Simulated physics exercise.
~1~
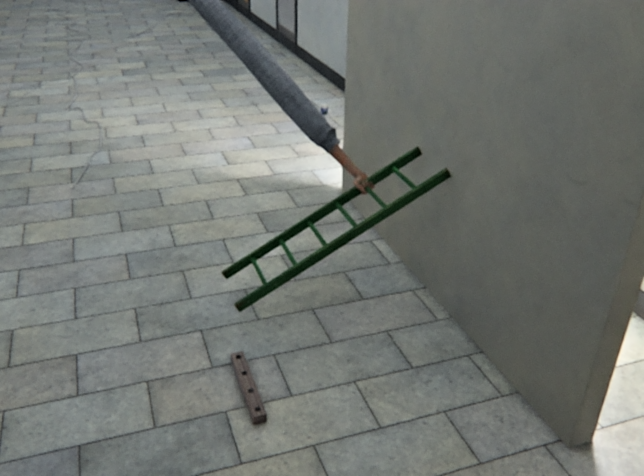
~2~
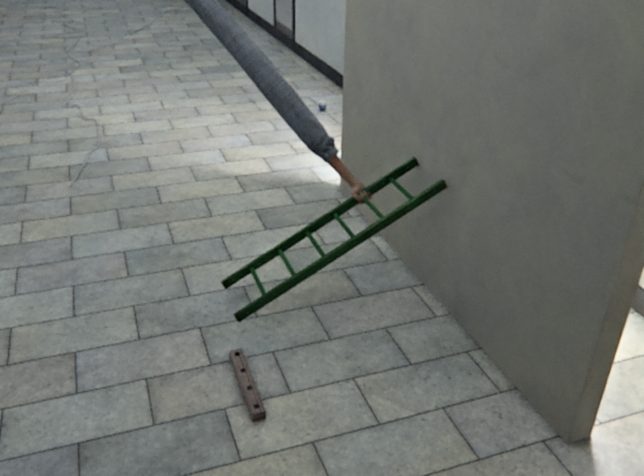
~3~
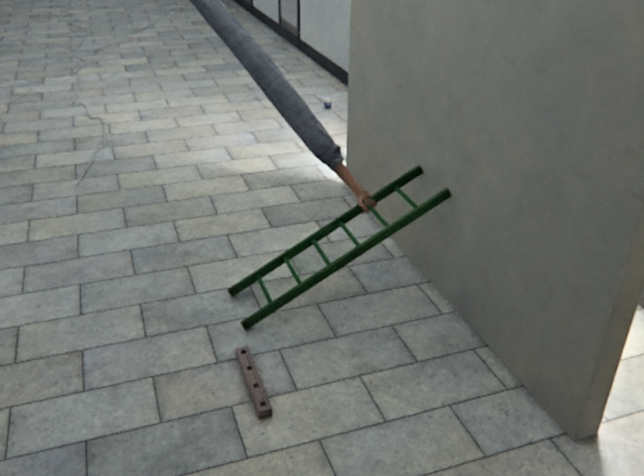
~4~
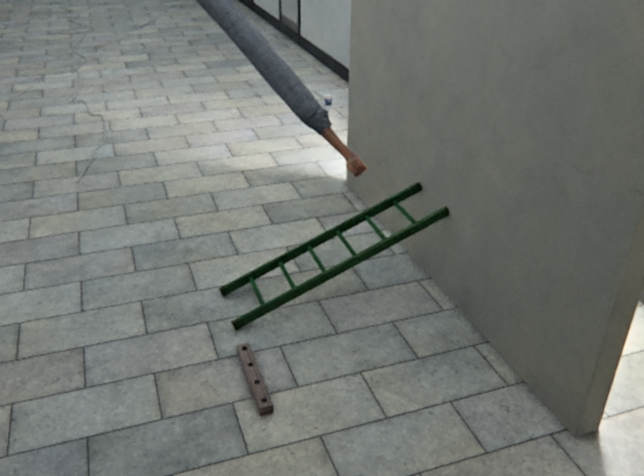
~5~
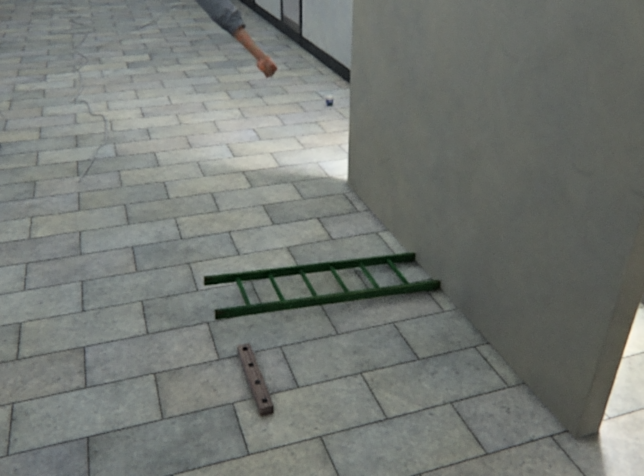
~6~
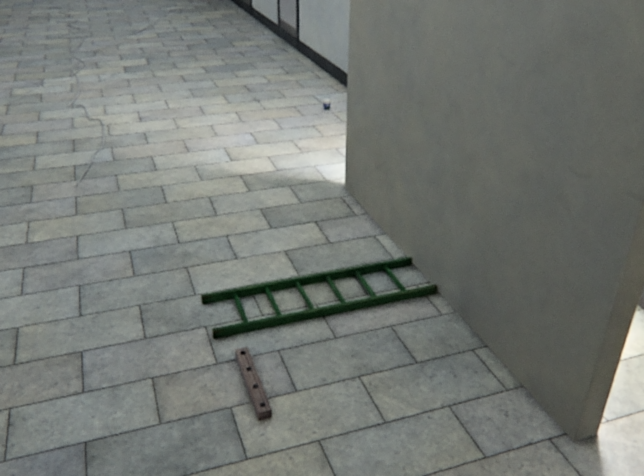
A small green ladder-like rack, held near its upper end by an outstretched arm in a grey sleeve, is leant toward a plain grey wall on a paved floor. The hand lowers it slightly, while a short brown batten lies nearby in the foreground. Then the fingers let go and the hand draws back toward the top. The rack does not stay up; its upper end drops along the wall as its feet slip a little to the left. The arm leaves the view, and the rack ends up lying flat on the paving, with the batten unmoved beside it.
